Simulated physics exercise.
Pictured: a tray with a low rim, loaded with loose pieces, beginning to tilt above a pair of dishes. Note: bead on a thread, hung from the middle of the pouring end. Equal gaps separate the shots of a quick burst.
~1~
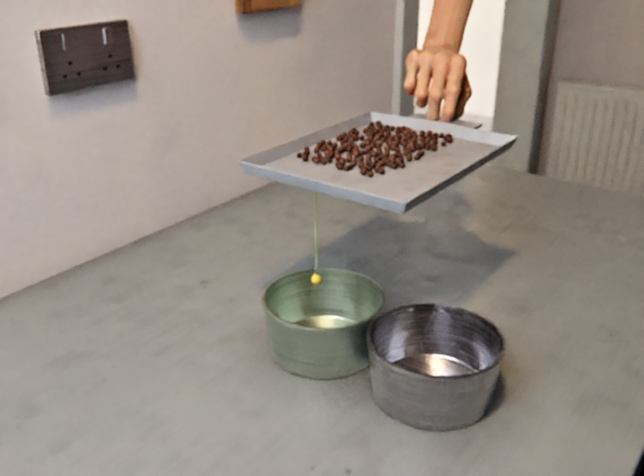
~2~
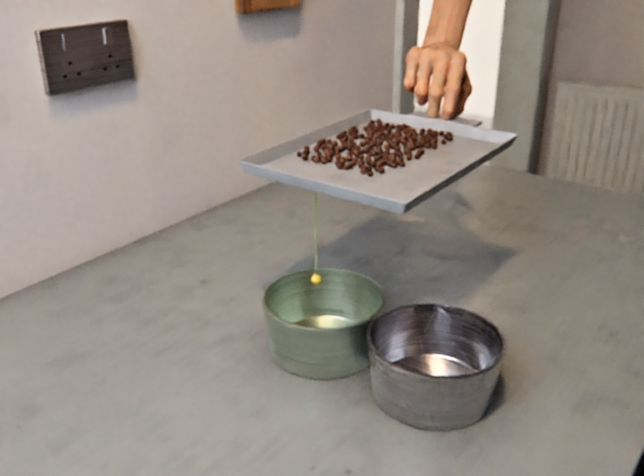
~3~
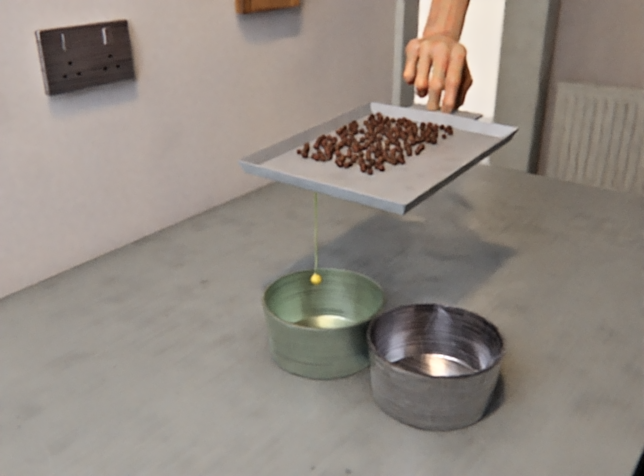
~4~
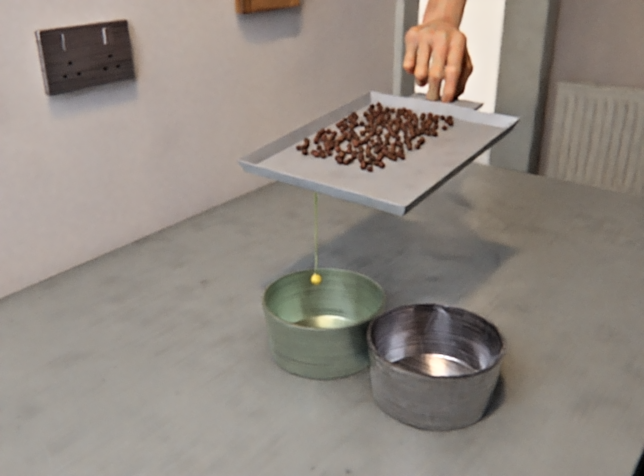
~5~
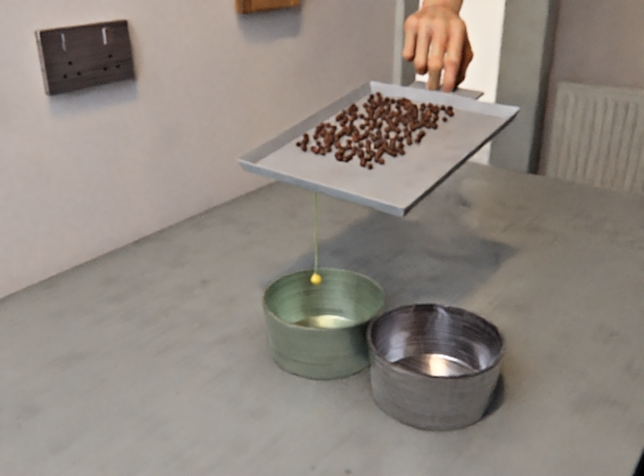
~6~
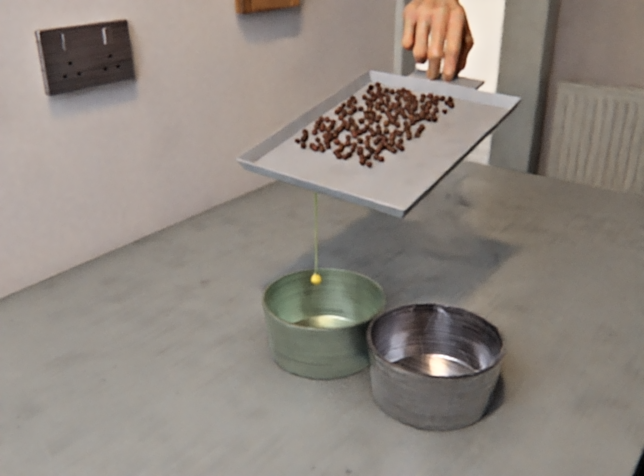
Hand slowly raising the far end of a grey tray of small brown berries above green and dark grey dishes.
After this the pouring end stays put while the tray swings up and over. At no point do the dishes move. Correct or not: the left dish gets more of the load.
Correct.
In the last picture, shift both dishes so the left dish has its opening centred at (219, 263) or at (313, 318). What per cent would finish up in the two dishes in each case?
About 50% and about 90%.
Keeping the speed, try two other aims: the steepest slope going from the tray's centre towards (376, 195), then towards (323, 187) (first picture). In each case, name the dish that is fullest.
The rightmost dish; the leftmost dish.
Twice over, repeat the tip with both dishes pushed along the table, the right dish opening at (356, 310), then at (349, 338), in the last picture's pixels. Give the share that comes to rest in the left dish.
First position: Some 0 %; second position: Some 30 %.
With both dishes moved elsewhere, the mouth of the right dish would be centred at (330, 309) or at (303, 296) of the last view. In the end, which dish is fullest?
Result for the first try: The dish on the right side; for the second: The dish on the right side.
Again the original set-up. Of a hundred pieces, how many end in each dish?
Left dish around 60, right dish around 30, both in a hundred.
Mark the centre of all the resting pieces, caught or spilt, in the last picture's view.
Somewhere close to (338, 355) in the last picture.
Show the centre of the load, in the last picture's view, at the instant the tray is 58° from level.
Look about (339, 194) in the last picture.
Soon after the last picture, tray tipped steeply; most on the tray; a small part in the right dish; a small part in the left dish; a small part outside both; a stray few in the air.
A little later, tray tipped right over; about a quarter in the right dish; about half in the left dish; a small part outside both; a stray few in the air.
Later still, tray tipped past a quarter turn; about a quarter in the right dish; about half in the left dish; about a quarter outside both.
At rest, tray tipped past a quarter turn; about a quarter in the right dish; about half in the left dish; about a quarter outside both.
